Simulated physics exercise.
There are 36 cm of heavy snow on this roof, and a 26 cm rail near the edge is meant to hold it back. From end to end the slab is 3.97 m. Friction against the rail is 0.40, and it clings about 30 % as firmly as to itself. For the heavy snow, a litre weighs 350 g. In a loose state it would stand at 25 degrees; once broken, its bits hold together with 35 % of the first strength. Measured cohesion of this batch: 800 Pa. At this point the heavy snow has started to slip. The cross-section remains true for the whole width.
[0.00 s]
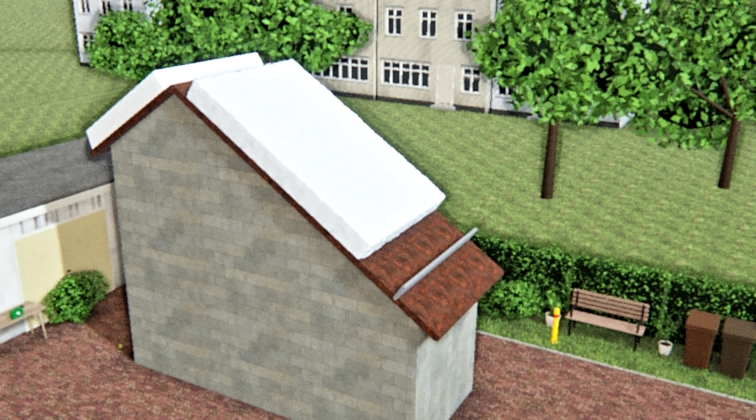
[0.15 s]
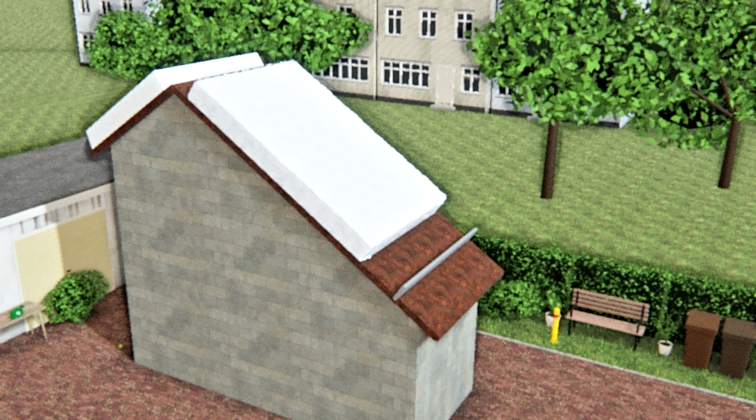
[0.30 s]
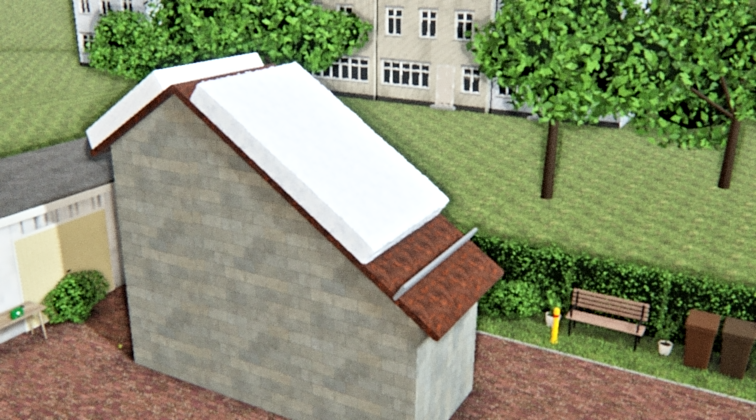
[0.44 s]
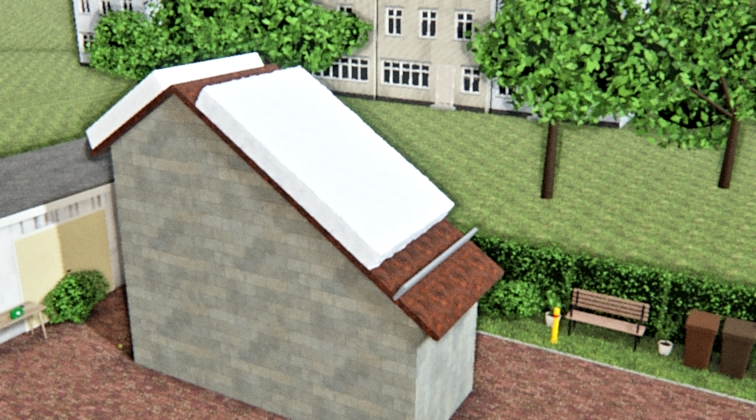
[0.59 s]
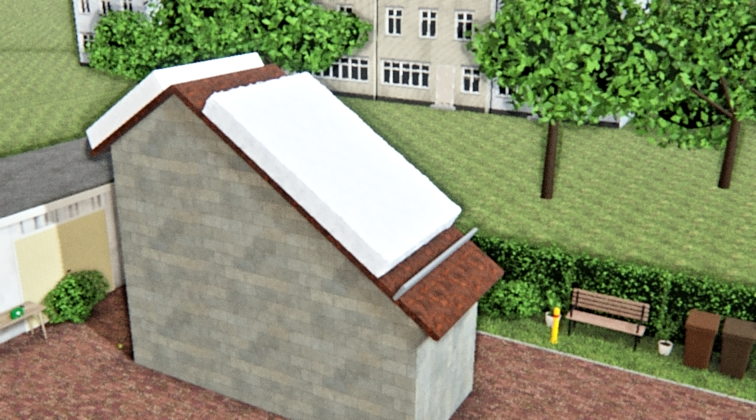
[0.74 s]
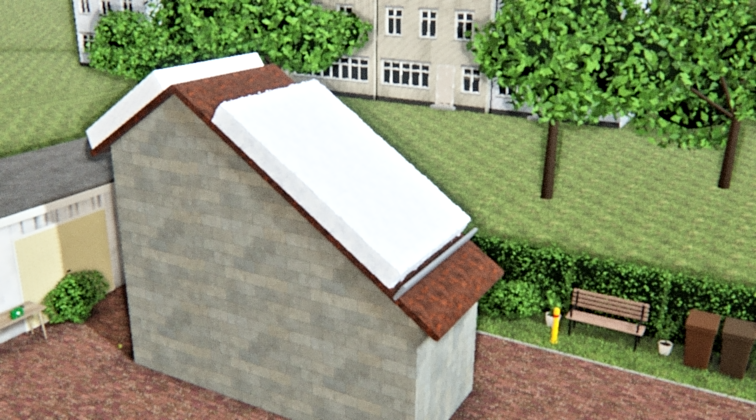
A small grey block-walled building with a steep reddish-brown roof stands in a paved yard, seen from above and to one side. Thick white snow covers both slopes, with a grey rail near the lower right edge, and trees, lawn, a bench and bins beyond. The right-hand slab slides slowly, then faster, down toward the rail, baring roof near the ridge, while the view stays still.
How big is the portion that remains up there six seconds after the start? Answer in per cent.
About 58 %.
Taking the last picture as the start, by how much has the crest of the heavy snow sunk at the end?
Looks like something near 1.2 m to me.
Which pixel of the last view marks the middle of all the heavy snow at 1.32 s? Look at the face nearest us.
Centre: Approx. (348, 233) px, near face.
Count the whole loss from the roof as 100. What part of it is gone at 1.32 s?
Roughly 0 percent.
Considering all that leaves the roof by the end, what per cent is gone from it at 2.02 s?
The figure is some 50 %.
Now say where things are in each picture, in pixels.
Leading edge of the heavy snow at (369, 247), in the first picture.
Leading edge of the heavy snow at (370, 248), its middle shifted 2.3 cm, in the second picture.
Leading edge of the heavy snow at (374, 251), its middle shifted 9.2 cm, in the third picture.
Leading edge of the heavy snow at (380, 257), its middle shifted 21 cm, in the fourth picture.
Leading edge of the heavy snow at (388, 265), its middle shifted 39 cm, in the fifth picture.
Leading edge of the heavy snow at (399, 275), its middle shifted 61 cm, in the sixth picture.
After 1.32 s, 100 % of the snow is on the roof.
After 2.02 s, 78 % of the snow is on the roof.
After 2.71 s, 63 % of the snow is on the roof.
After 3.40 s, 59 % of the snow is on the roof.
After 6.00 s, at the end, 58 % of the snow is on the roof.
